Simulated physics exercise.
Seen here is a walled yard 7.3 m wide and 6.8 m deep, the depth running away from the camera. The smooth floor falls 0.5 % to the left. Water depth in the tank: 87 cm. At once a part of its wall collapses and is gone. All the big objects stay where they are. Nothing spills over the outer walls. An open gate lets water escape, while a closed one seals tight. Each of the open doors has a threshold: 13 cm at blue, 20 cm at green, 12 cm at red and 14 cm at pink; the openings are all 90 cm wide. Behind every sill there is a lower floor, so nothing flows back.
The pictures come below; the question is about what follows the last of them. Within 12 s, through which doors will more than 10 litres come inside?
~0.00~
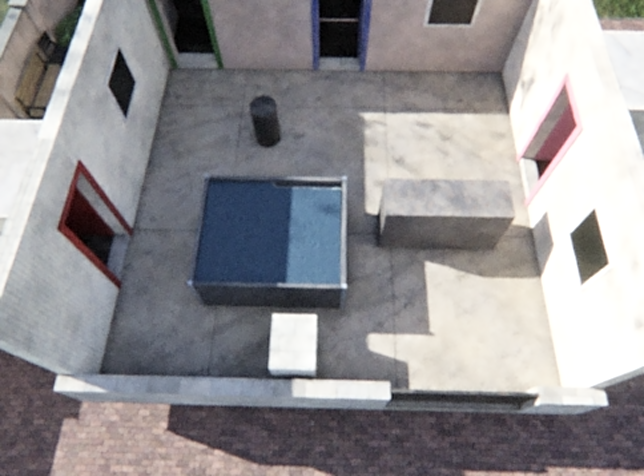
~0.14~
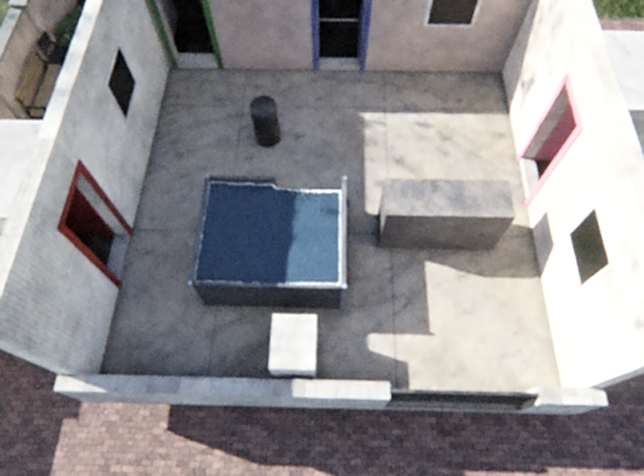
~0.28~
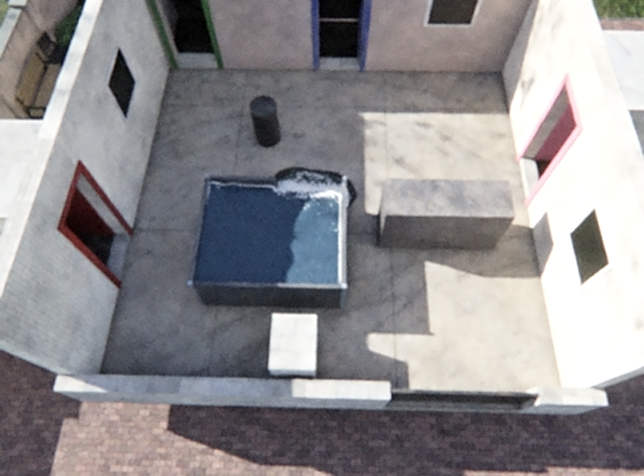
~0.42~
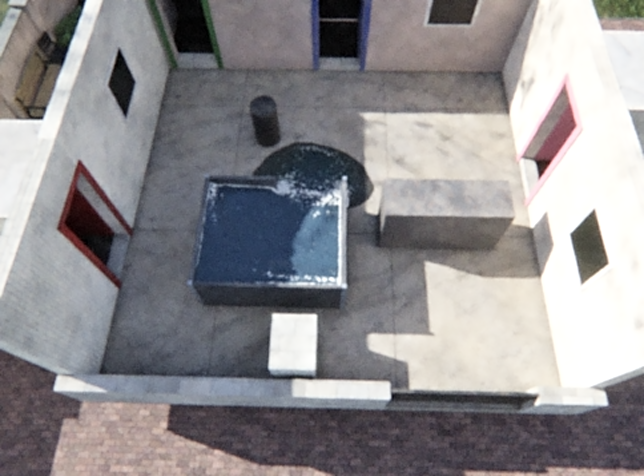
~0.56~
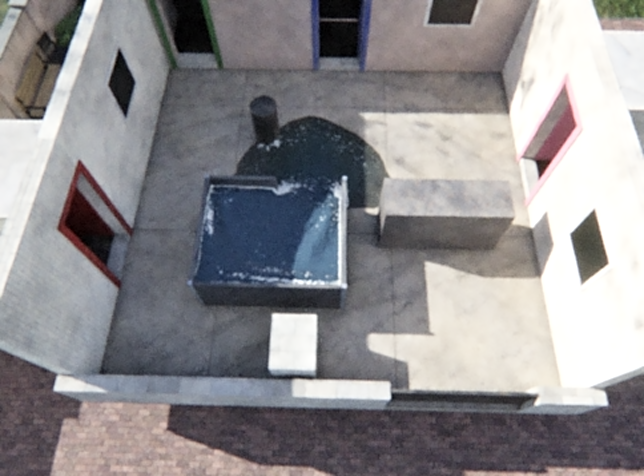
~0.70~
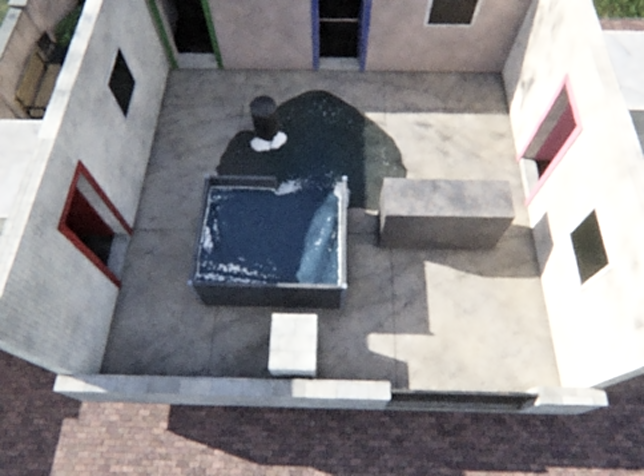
In the end blue door: Surplus, green door: Short, red door: Short, pink door: Short.
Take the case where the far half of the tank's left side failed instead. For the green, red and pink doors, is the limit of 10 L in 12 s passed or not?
Green: Exceeding the limit; red: Exceeding the limit; pink: Within the limit.
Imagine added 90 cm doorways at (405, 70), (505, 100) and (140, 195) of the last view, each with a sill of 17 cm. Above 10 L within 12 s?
More, more, less.
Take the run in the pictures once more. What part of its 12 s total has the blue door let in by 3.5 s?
Share by then: ~ 80 %.
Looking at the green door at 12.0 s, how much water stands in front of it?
11.5 cm or so.
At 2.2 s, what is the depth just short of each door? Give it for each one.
You'd see blue at 35 cm, green at 6 cm, red at 0 cm and pink at 0 cm.
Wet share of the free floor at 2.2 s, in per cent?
Around 45 per cent wet.
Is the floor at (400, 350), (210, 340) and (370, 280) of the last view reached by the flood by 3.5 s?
Listed in turn: Spared so far / spared so far / spared so far.
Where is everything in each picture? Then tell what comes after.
In the first frame, still water, 87 cm deep, in the tank at (272, 231).
In the second frame, the front is at a hidden place, 0.7 m from the gap on the tank's far side; 0.3 m2 of floor is under water; 87 cm left at the back of the tank.
In the third frame, water pours out on the tank's far side and has run 0.9 m, to (287, 173); typically 13 cm deep outside, 87 cm at the tank's back.
In the fourth frame, the front is at (300, 146), 1.5 m from the gap on the tank's far side; 2.4 m2 of floor is under water; 83 cm left at the back of the tank.
In the fifth frame, the front is at (308, 120), 2.1 m from the gap on the tank's far side; 4.4 m2 of floor is under water; 76 cm left at the back of the tank.
In the sixth frame, the front is at (323, 94), 2.8 m from the gap on the tank's far side; 6.5 m2 of floor is under water; 74 cm left at the back of the tank.
After 1.4 s water covers 30 % of the floor and is deepest (46 cm) near (319, 202); blue door 24 cm at the sill, 43 L in, green door not reached, red door not reached, pink door not reached.
After 2.2 s water covers 45 % of the floor and is deepest (38 cm) near (307, 75); blue door 35 cm at the sill, 163 L in, green door 6 cm at the sill, 0 L in, red door not reached, pink door not reached.
After 3.5 s water covers 45 % of the floor and is deepest (28 cm) near (497, 78); blue door 25 cm at the sill, 291 L in, green door 12 cm at the sill, 0 L in, red door not reached, pink door 5 cm at the sill, 0 L in.
After 7.0 s water covers 80 % of the floor and is deepest (16 cm) near (307, 75); blue door 14 cm at the sill, 355 L in, green door 10 cm at the sill, 1 L in, red door 5 cm at the sill, 0 L in, pink door 7 cm at the sill, 0 L in.
After 12.0 s water covers 95 % of the floor and is deepest (14 cm) near (302, 388); blue door 6 cm at the sill, 357 L in, green door 12 cm at the sill, 1 L in, red door 9 cm at the sill, 0 L in, pink door 8 cm at the sill, 0 L in.
